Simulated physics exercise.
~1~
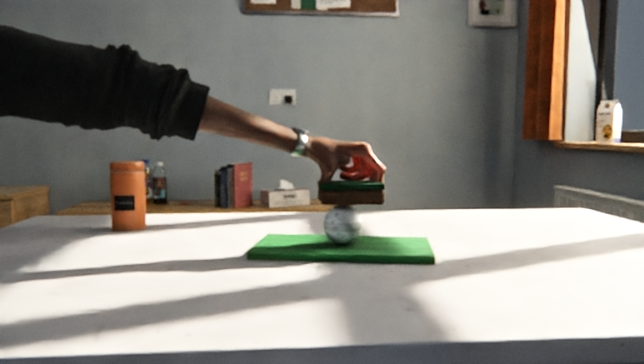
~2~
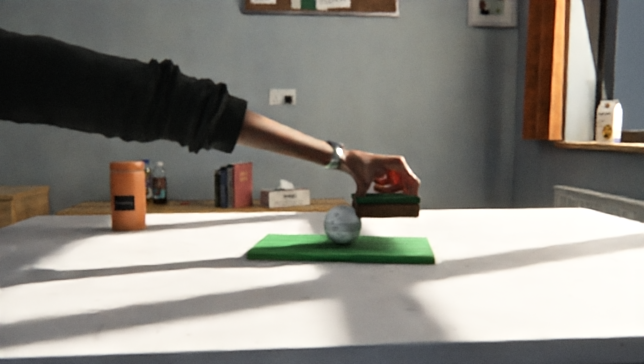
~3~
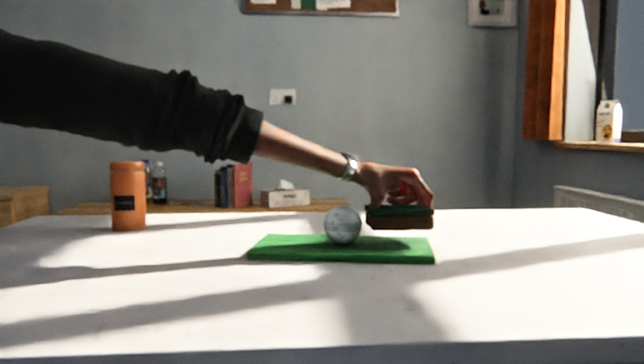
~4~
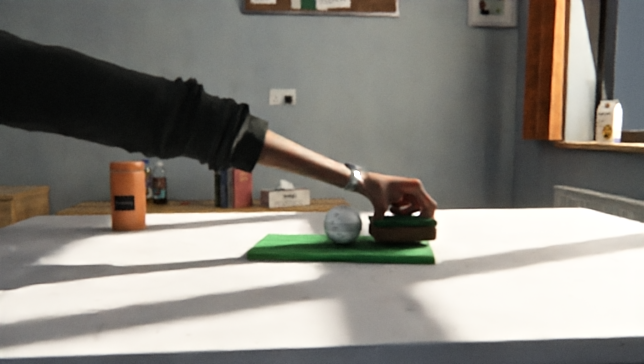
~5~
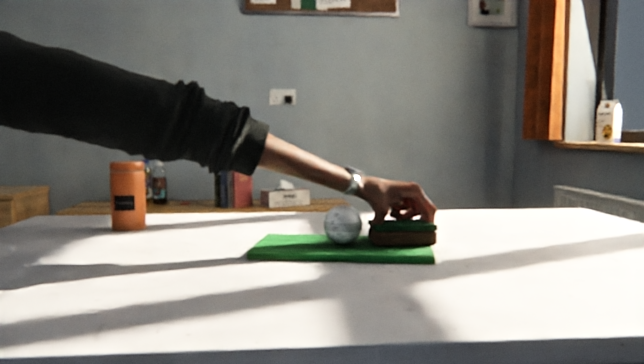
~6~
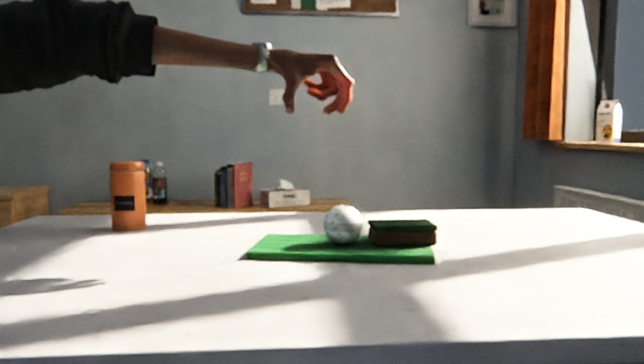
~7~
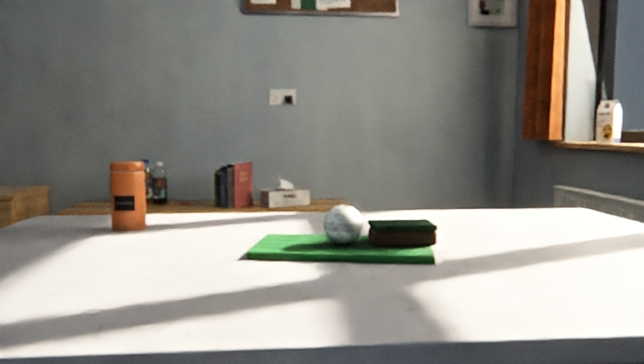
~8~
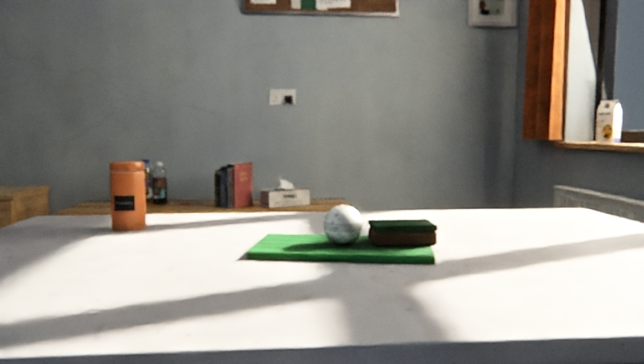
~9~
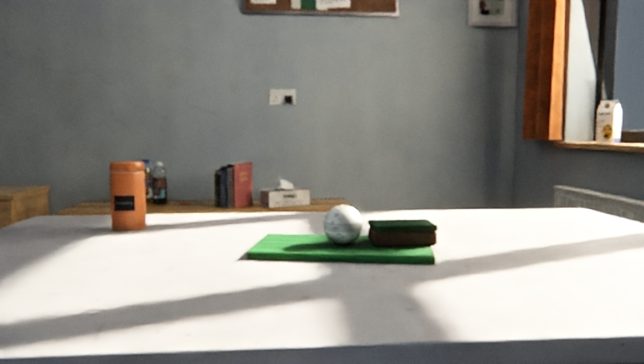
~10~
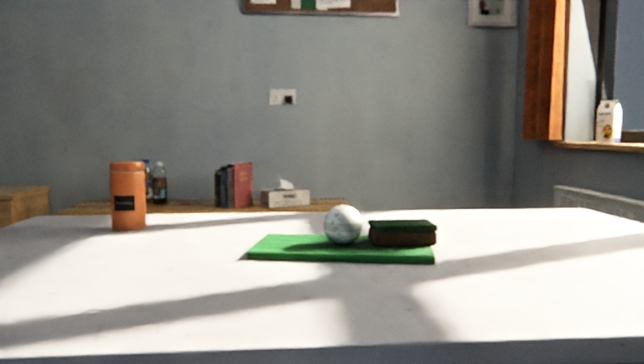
A hand reaching in from the left holds a dark brown sponge with a green top above a pale ball on a flat green board, seen from a still, level view across a white table in a sunlit, grey-walled room. An orange jar stands to the left, with books and a tissue box behind. The hand moves the sponge right, past the ball, then lowers it onto the board's right end, beside the ball. The fingers let go, and the arm lifts and withdraws to the left. The sponge stays put, and everything remains at rest.
